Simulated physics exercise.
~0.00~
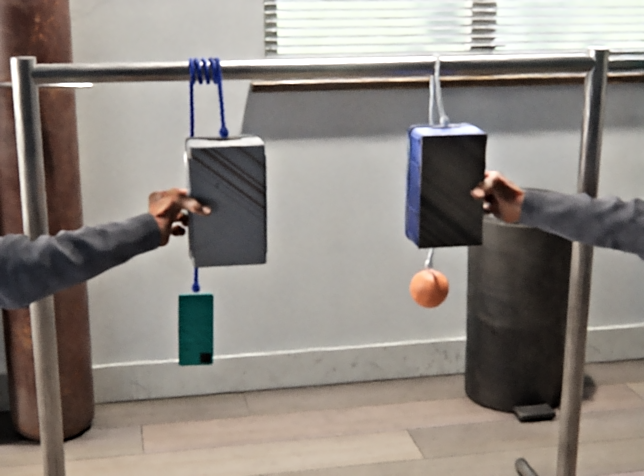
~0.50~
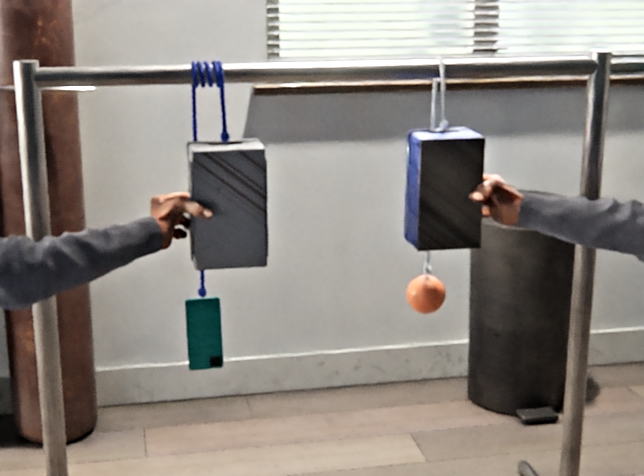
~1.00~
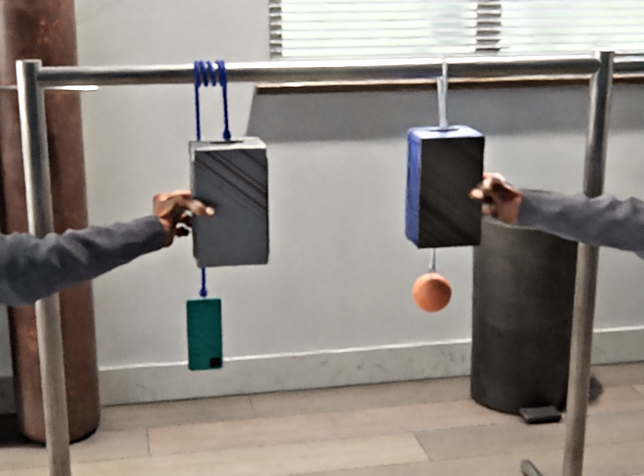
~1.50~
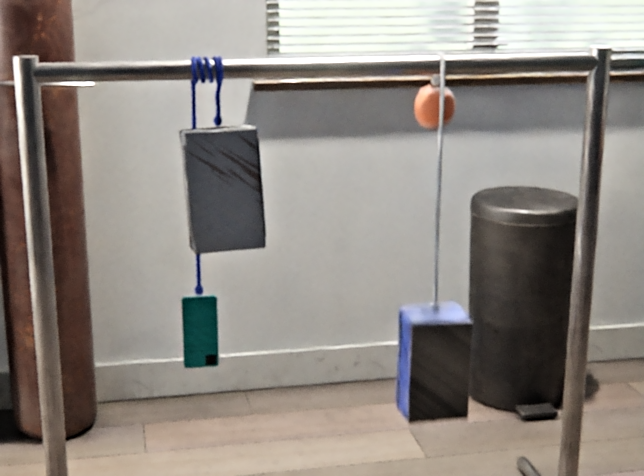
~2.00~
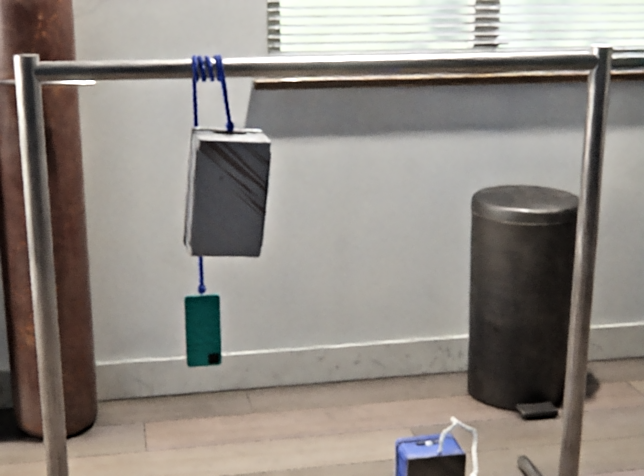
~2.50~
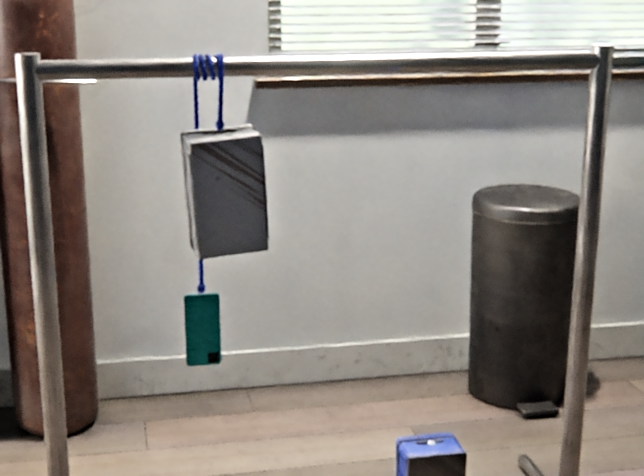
The video shows two hands steadying boxes hung by cords from a metal rail, a green block dangling under the left and an orange ball under the right. The hands let go; the right box drops to the floor as the ball rises, while the left box stays hanging.
